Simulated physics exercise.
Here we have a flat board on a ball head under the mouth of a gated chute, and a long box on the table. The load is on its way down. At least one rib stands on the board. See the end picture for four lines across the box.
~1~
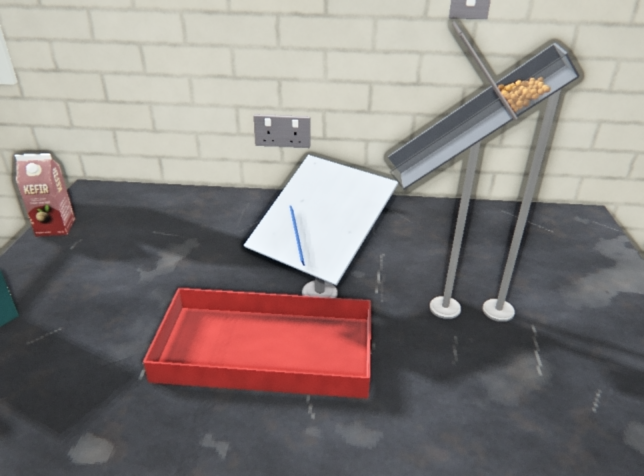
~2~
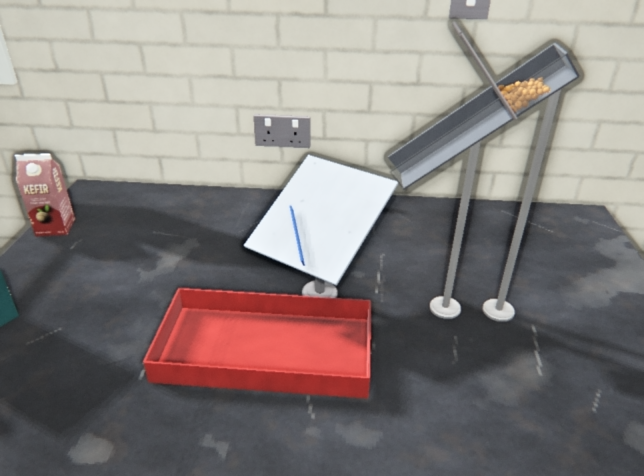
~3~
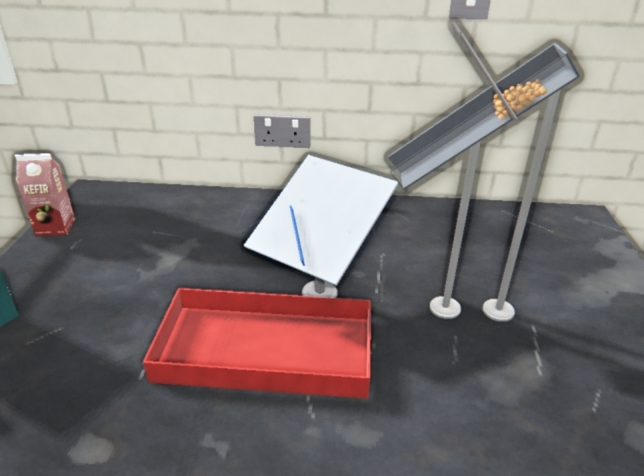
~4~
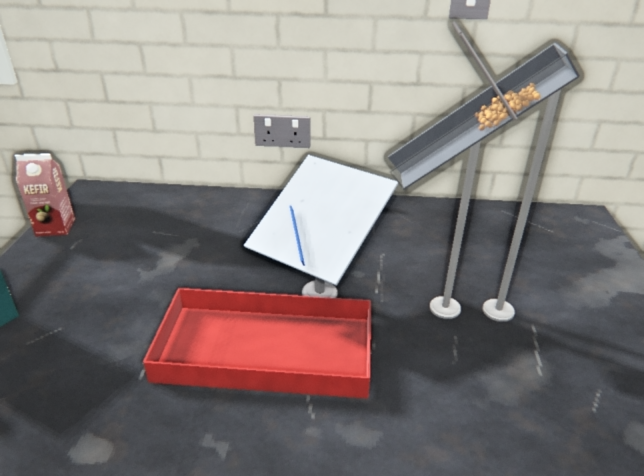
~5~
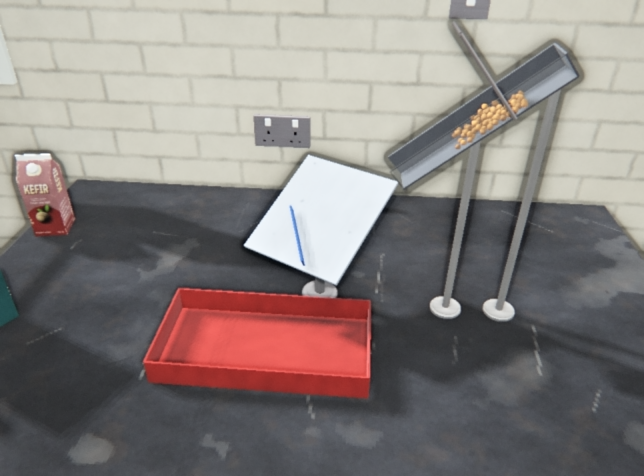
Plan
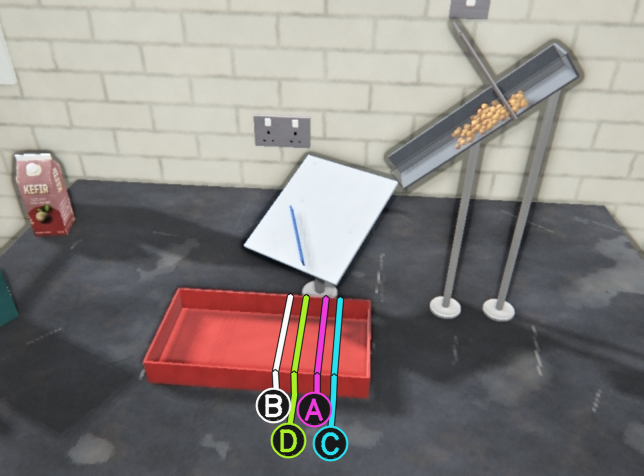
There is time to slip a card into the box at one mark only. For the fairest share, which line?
Go for D.
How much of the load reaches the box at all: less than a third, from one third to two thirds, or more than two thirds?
More than two thirds.
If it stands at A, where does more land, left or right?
More lands on the left.
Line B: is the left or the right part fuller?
More lands on the right.
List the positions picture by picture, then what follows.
Load behind the gate at (520, 95), roasted chickpeas; lip of the chute at (402, 182), sloping fairly steeply, in the first frame.
Middle of the board at (321, 214), tilted gently; middle of its low edge at (288, 264); of its high edge at (351, 168), in the second frame.
Front corners of the box at (144, 362) and (369, 378), empty; front of the load at (499, 113), in the third frame.
Middle of the load at (503, 106); its front at (482, 128), about a quarter of the way to the lip; rib from (290, 205) to (302, 261), in the fourth frame.
Middle of the load at (485, 117); its front at (458, 147), about half of the way to the lip, in the fifth frame.
On the marked copy, line A crosses the front rim at (317, 374); line B crosses the front rim at (275, 371); line C crosses the front rim at (334, 375); line D crosses the front rim at (294, 372).
Choosing A, of what is caught, all on the left of the divider, none on the right.
Choosing B, of what is caught, a small part on the left of the divider, nearly all on the right.
Choosing C, of what is caught, all on the left of the divider, none on the right.
Choosing D, of what is caught, about half on the left of the divider, about half on the right.
